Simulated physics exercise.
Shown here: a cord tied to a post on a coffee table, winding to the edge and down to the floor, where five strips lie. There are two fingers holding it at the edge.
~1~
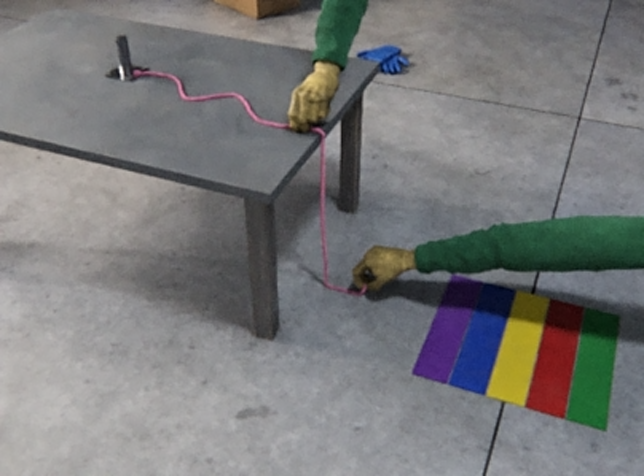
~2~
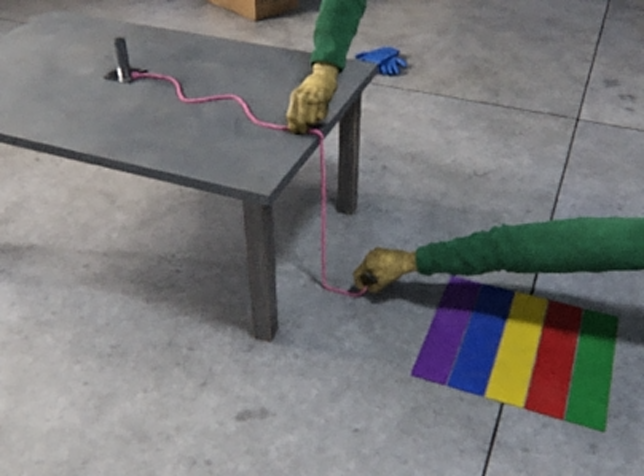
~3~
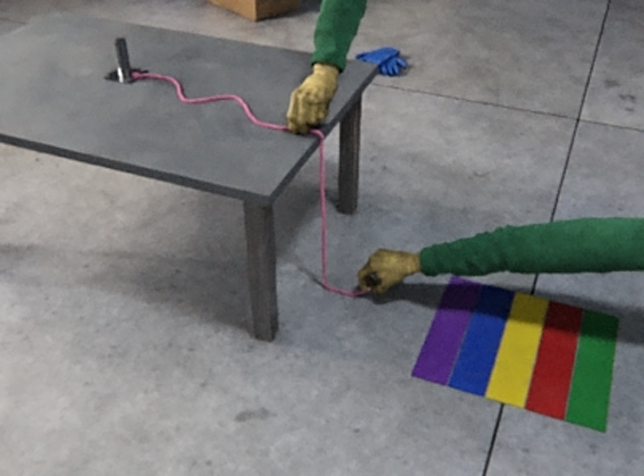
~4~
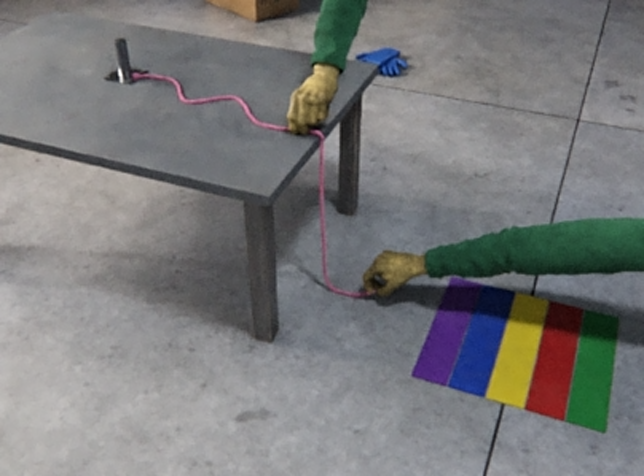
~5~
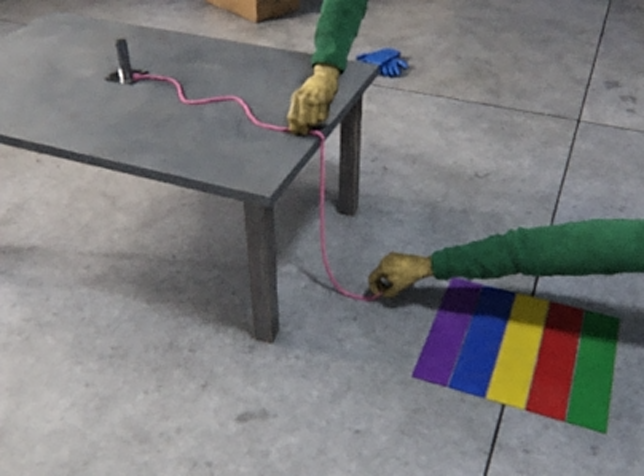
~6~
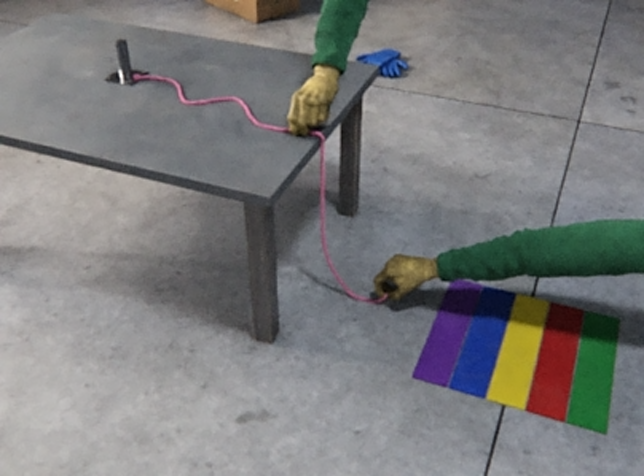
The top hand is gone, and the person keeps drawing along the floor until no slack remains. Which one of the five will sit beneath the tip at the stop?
The yellow strip will.
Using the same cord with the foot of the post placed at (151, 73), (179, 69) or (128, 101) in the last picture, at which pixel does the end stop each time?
Results per try: (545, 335); (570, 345); (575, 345).
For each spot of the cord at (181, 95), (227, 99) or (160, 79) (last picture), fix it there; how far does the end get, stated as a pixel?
Readings in order - (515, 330), (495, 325), (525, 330).
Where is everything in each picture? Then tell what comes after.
The first frame shows end (365, 285); purple (437, 358); blue (473, 369); yellow (511, 380); red (550, 391); green (590, 402).
The second frame shows end (366, 288); cord through (167, 78) (203, 100) (251, 117) (320, 137) (324, 211) (324, 272).
The third frame shows end (370, 289).
The fourth frame shows end (375, 291); cord through (167, 79) (204, 101) (252, 118) (321, 138) (322, 212) (325, 273).
The fifth frame shows end (381, 293).
The sixth frame shows end (386, 295); cord through (168, 80) (204, 102) (253, 119) (322, 139) (323, 213) (336, 275).
Early on, end near (472, 317); over blue.
Midway, end near (507, 326); over yellow.
At the end of the slack, end near (528, 332); over yellow. The end stops over the yellow strip.
